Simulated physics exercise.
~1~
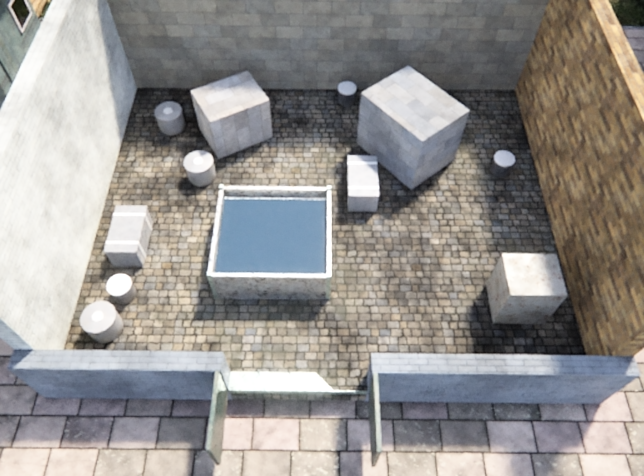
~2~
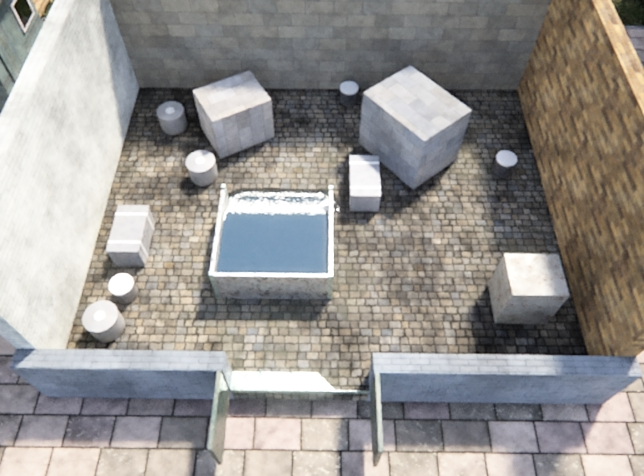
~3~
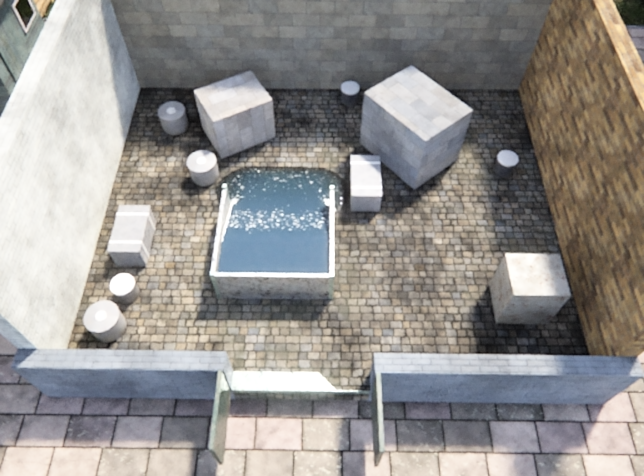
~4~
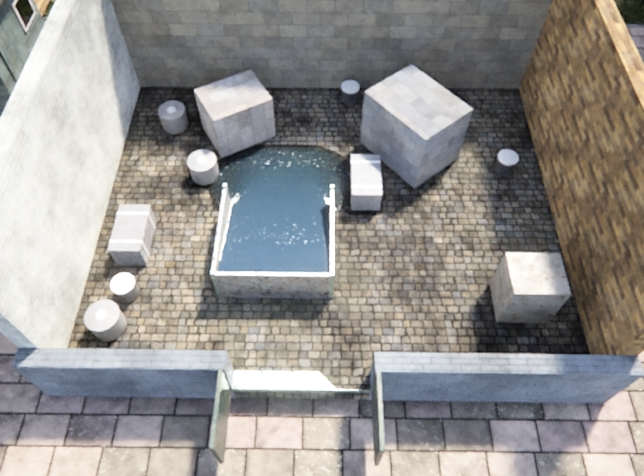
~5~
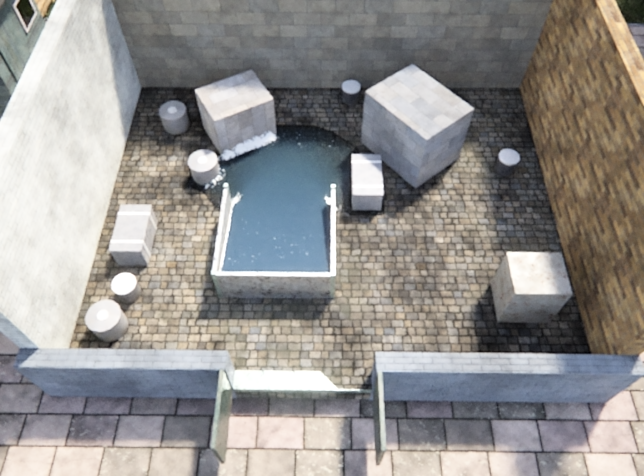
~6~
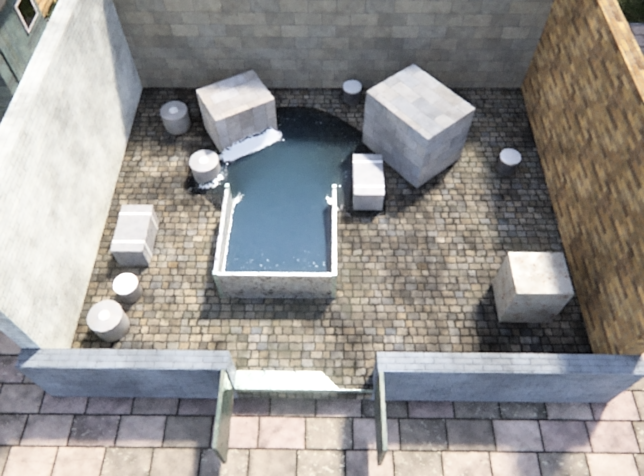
In a walled service yard, water poured out over the far side of a square tank, spread across the cobbles toward the back and lapped against nearby blocks, while none of the objects moved.
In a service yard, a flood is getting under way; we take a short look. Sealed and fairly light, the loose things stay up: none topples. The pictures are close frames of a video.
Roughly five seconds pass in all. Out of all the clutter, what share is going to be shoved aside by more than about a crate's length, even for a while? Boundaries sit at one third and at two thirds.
The share is one third to two thirds.
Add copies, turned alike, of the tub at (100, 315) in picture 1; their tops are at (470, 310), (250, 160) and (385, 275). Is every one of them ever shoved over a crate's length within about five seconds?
Here's the rundown: Never gets far, sent far off, and finally never gets far.
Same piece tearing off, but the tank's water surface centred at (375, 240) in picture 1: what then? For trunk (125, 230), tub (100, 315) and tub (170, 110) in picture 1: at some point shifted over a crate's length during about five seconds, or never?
Not far, Not far, Not far.
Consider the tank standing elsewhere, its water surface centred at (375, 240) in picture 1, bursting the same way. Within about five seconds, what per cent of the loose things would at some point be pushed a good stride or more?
Roughly 50 percent of them.
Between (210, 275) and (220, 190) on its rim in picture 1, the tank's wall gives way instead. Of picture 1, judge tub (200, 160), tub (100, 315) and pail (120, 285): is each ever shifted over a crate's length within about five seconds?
Lab note - in sequence: Did not travel far; travelled far enough; travelled far enough.
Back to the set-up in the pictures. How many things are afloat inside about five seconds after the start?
Exactly 2.
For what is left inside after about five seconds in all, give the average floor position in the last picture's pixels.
Average floor point: Approx. (260, 231).
A moment on, 0 of 8 are well off their spots; 0 afloat.
Next, 2 of 8 are well off their spots; 1 afloat.
Later, 2 of 8 are well off their spots; 2 afloat.
In the end, 4 of 8 are well off their spots, and 4 have been at some point; 2 afloat.
